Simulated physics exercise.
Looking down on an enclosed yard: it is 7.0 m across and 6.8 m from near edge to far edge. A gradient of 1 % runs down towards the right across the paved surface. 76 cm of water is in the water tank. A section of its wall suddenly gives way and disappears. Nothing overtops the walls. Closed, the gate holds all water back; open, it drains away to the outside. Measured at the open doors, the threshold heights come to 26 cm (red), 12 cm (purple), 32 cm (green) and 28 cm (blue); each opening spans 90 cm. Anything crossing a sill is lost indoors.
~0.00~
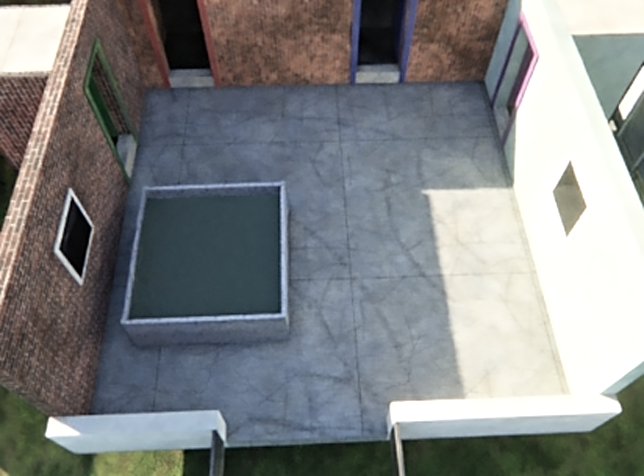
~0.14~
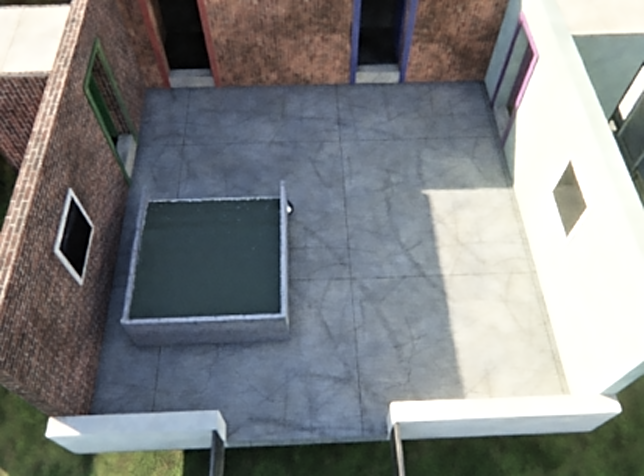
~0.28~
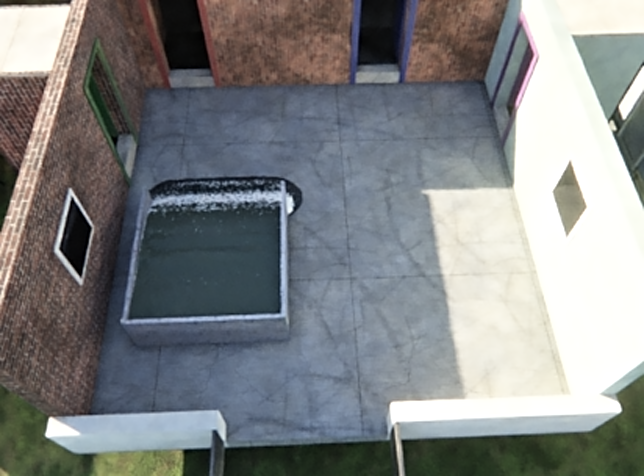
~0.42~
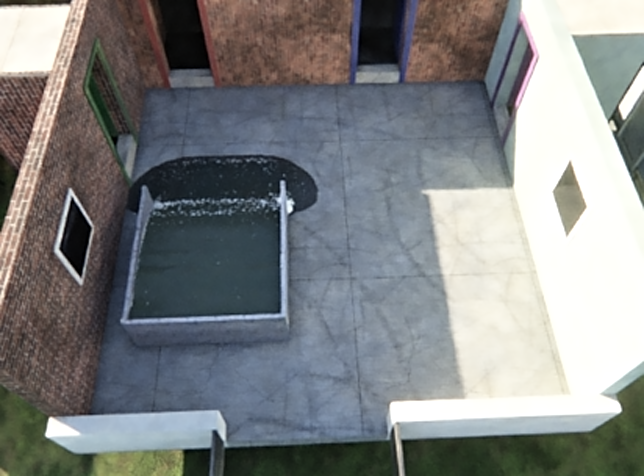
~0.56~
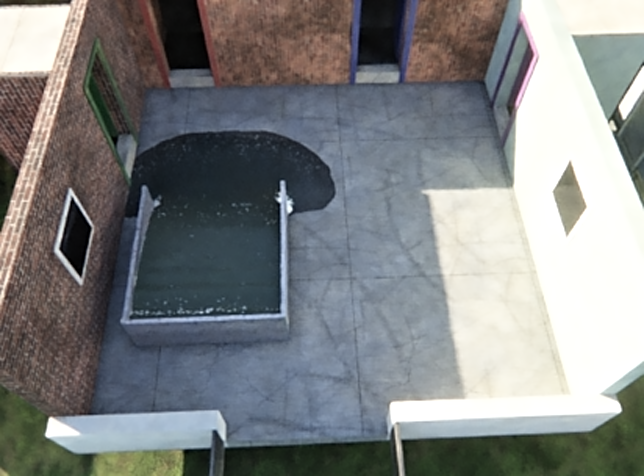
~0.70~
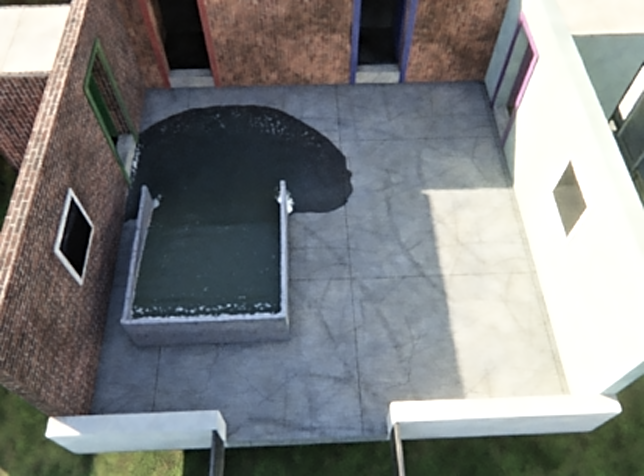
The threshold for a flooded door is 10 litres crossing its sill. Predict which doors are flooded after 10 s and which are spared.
My prediction: The red door lets in a larger amount than the limit; the purple door lets in a larger amount than the limit; the green door lets in a smaller amount than the limit; the blue door lets in a smaller amount than the limit.
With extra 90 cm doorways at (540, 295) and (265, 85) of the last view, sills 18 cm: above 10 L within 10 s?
First door short of the limit, second door beyond the limit.
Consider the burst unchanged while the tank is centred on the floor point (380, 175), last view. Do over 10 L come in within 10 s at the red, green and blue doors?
Red: Within limit; green: Within limit; blue: Too much.
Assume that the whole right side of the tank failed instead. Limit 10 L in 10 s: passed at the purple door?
Measured against that limit, the purple door goes beyond it.
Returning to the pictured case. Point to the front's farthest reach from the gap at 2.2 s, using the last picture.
I'd put it near pixel (445, 87) of the last picture.
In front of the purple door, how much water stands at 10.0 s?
Roughly 12.0 centimetres.
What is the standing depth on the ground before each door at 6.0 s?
In centimetres - red: 10, purple: 23, green: 10, blue: 9.
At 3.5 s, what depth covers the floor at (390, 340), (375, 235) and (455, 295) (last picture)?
I'd read it as roughly 0, 0 and 0 cm, in that order.
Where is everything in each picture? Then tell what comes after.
The water tank at (210, 250) is whole and still, 76 cm deep, in the first frame.
The front is at a hidden place, 1.2 m from the gap on the water tank's far side; 0.4 m2 of floor is under water; 76 cm left at the back of the water tank, in the second frame.
Water pours out on the water tank's far side and has run 1.4 m, to (296, 192); typically 13 cm deep outside, 76 cm at the water tank's back, in the third frame.
The front is at (141, 183), 1.7 m from the gap on the water tank's far side; 3.4 m2 of floor is under water; 76 cm left at the back of the water tank, in the fourth frame.
Water pours out on the water tank's far side and has run 2.1 m, to (145, 155); typically 9 cm deep outside, 71 cm at the water tank's back, in the fifth frame.
The front is at (276, 113), 2.7 m from the gap on the water tank's far side; 8.2 m2 of floor is under water; 63 cm left at the back of the water tank, in the sixth frame.
After 1.4 s water covers 30 % of the floor and is deepest (46 cm) near (146, 94); red door 38 cm at the sill, 10 L in, purple door not reached, green door 19 cm at the sill, 0 L in, blue door not reached.
After 2.2 s water covers 35 % of the floor and is deepest (48 cm) near (164, 94); red door 47 cm at the sill, 65 L in, purple door not reached, green door 17 cm at the sill, 0 L in, blue door 20 cm at the sill, 0 L in.
After 3.5 s water covers 45 % of the floor and is deepest (36 cm) near (471, 87); red door 28 cm at the sill, 143 L in, purple door 27 cm at the sill, 19 L in, green door 22 cm at the sill, 0 L in, blue door 16 cm at the sill, 0 L in.
After 6.0 s water covers 75 % of the floor and is deepest (23 cm) near (493, 139); red door 10 cm at the sill, 147 L in, purple door 23 cm at the sill, 175 L in, green door 10 cm at the sill, 0 L in, blue door 9 cm at the sill, 0 L in.
After 10.0 s water covers 95 % of the floor and is deepest (17 cm) near (566, 410); red door 4 cm at the sill, 147 L in, purple door 12 cm at the sill, 243 L in, green door 3 cm at the sill, 0 L in, blue door 11 cm at the sill, 0 L in.
